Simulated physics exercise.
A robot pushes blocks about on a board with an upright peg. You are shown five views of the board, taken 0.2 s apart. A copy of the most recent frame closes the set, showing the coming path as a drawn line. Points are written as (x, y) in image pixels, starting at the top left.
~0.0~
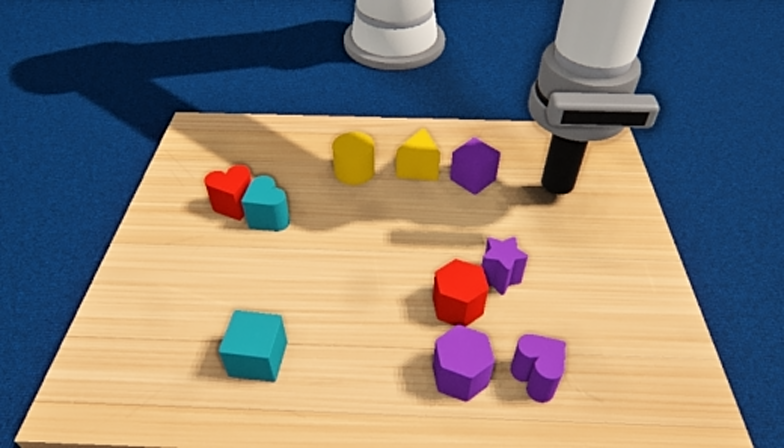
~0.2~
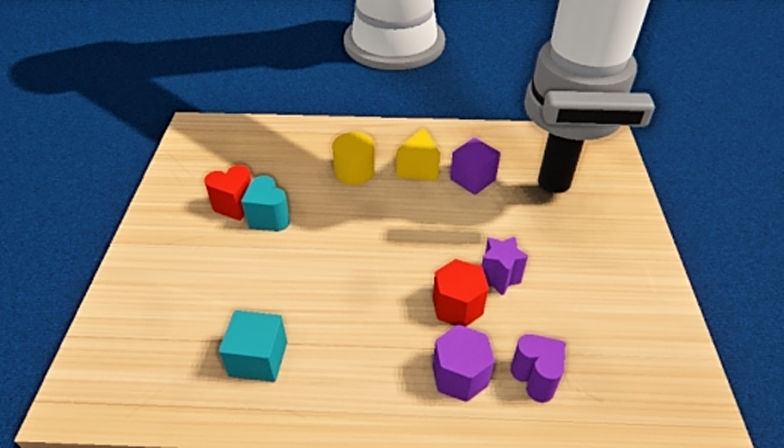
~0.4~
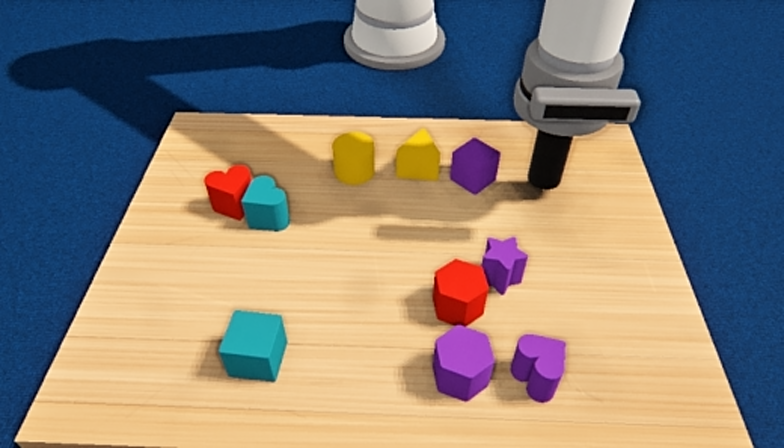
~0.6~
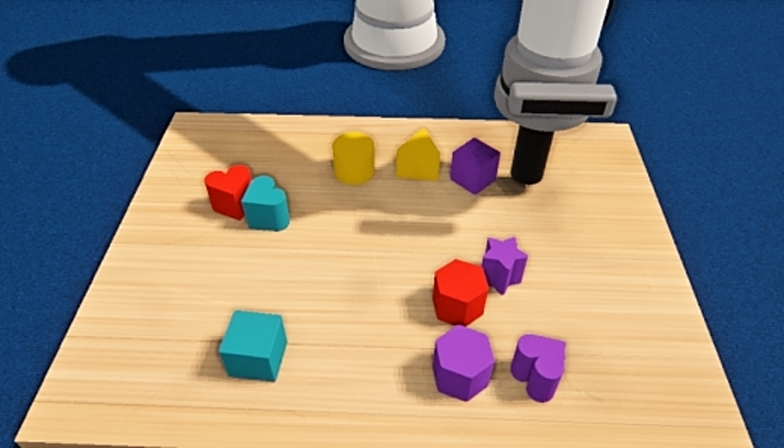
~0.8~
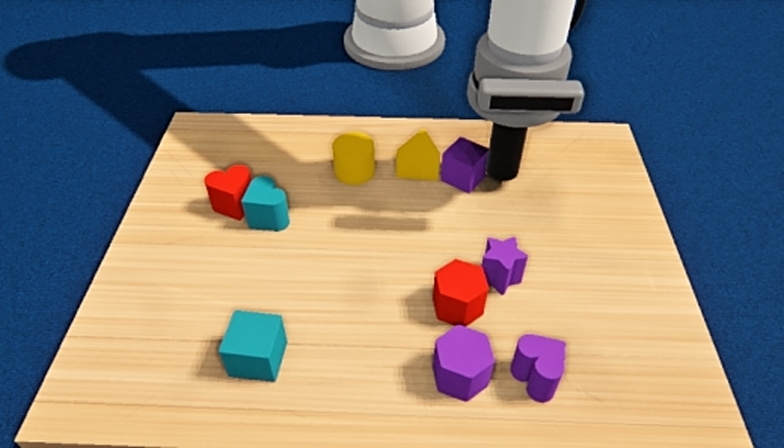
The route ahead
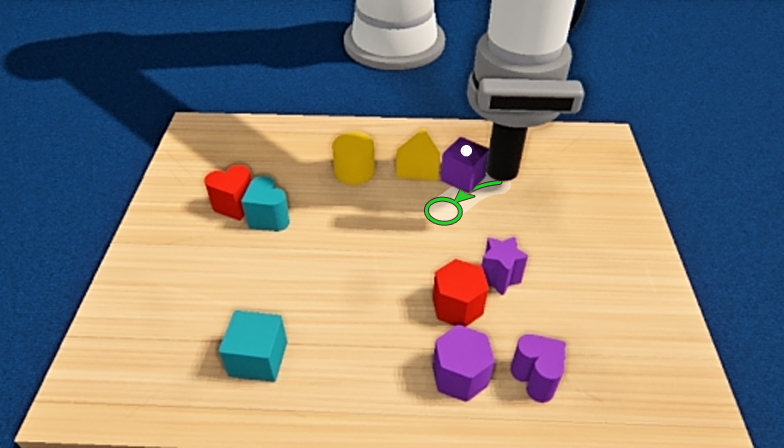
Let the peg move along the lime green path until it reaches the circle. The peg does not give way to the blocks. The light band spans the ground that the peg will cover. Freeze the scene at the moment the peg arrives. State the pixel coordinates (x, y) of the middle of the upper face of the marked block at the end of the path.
The point I'd pick in the picture is (434, 154).
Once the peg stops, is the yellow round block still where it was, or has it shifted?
The yellow round block does not move.
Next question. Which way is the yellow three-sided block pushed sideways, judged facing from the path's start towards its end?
Measured against the direction from start to end, the yellow three-sided block shifts toward the right-hand side.
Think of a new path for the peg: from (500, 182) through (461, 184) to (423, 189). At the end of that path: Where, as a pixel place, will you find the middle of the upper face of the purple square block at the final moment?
In the picture, it is at (396, 148).
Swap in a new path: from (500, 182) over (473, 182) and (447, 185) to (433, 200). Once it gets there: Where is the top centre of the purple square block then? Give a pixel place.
That would be at about pixel (412, 150).
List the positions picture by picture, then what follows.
The first frame shows peg tip (558, 184); block tops, yellow round block (353, 144); yellow three-sided block (420, 143); purple square block (477, 152).
The second frame shows peg (554, 183); blocks unchanged.
The third frame shows peg (544, 179); blocks unchanged.
The fourth frame shows peg (527, 175); blocks unchanged.
The fifth frame shows peg (502, 171); yellow round block (353, 144); yellow three-sided block (420, 143); purple square block (466, 151).
Path on the board, from (500, 182) by way of (477, 187) and (460, 198) to (443, 211); the dot is on the purple square block.
The first path, step by step. Halfway along, peg (469, 181); yellow three-sided block (410, 141), turned 35° clockwise; purple square block (440, 152).
At the end, peg (444, 200); yellow round block in place; yellow three-sided block (407, 140), turned 45° clockwise; purple square block (434, 154).
